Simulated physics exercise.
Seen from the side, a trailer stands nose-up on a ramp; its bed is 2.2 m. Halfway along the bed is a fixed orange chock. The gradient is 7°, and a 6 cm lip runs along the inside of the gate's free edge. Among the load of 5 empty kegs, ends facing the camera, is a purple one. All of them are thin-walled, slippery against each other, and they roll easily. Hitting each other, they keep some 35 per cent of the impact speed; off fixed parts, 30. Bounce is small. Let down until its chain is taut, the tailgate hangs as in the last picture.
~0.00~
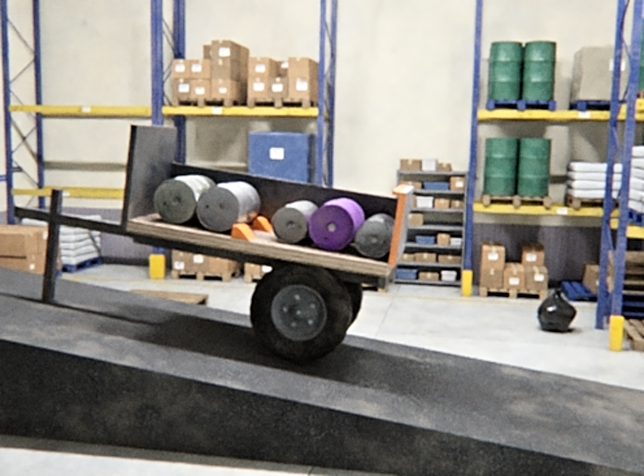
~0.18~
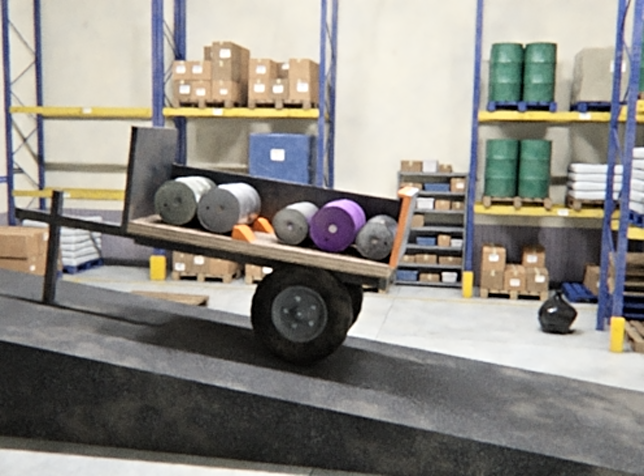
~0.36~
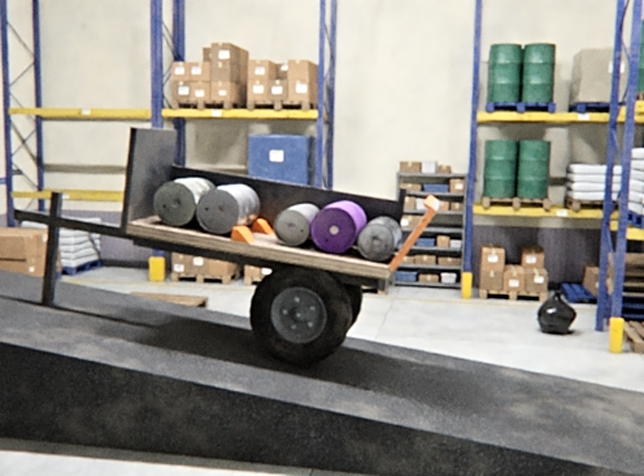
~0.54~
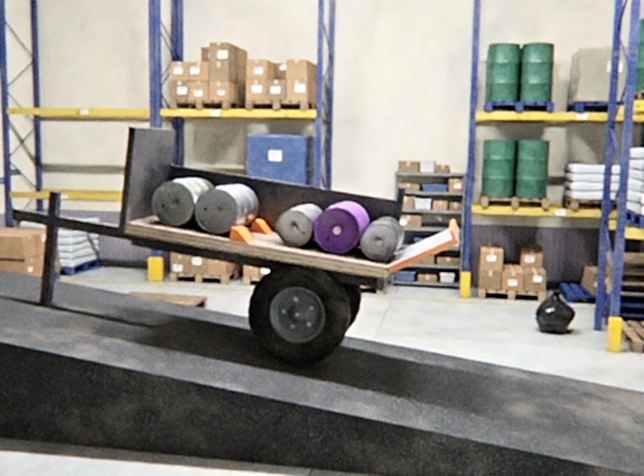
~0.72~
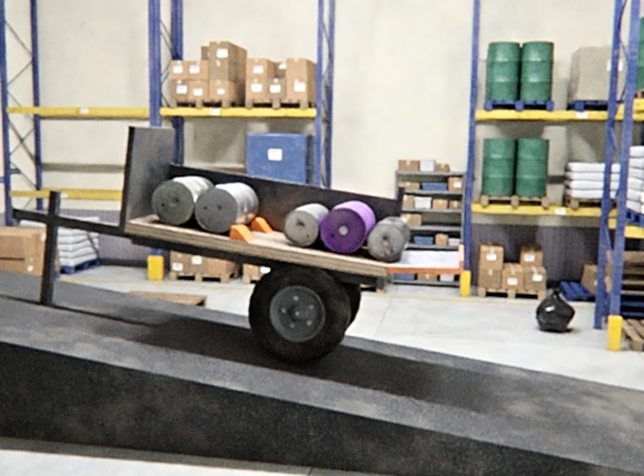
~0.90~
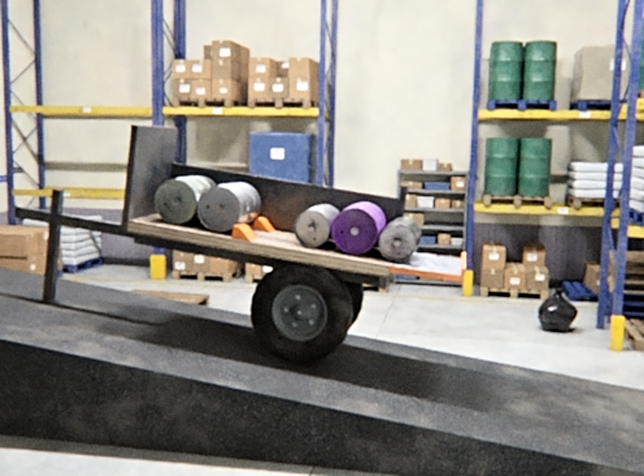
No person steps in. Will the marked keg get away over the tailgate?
Pretty sure it does not get free.
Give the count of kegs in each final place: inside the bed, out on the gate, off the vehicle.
Final counts, in the order asked: 3, 2, 0.
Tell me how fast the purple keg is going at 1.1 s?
It moves at about 0.6 m/s.
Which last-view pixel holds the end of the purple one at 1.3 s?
Its near end sits close to (381, 236).
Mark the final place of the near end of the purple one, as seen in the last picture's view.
My best guess is somewhere around (407, 240).
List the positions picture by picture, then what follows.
In the first frame, purple at (331, 228); gate 83° above level, tip at (403, 195); 5 of the 5 make up the bottom layer on the bed.
In the second frame, purple at (332, 229); gate 79° above level, tip at (408, 197).
In the third frame, purple at (333, 230); gate 57° above level, tip at (433, 211).
In the fourth frame, purple at (336, 231); gate 27° above level, tip at (455, 241).
In the fifth frame, purple at (343, 231); gate 2° above level, tip at (460, 271).
In the sixth frame, purple at (354, 231); gate 5° below level, tip at (462, 279).
After 1.1 s, purple is on the bed, 25 cm short of the hinge, rolling right; 0 out so far.
After 1.3 s, purple is on the bed, 10 cm short of the hinge, rolling right; 0 out so far.
After 1.6 s, purple is on the gate, 5 cm past the hinge, rolling right; 0 out so far.
At rest (1.8 s), purple is on the gate, 10 cm past the hinge; 0 out so far.
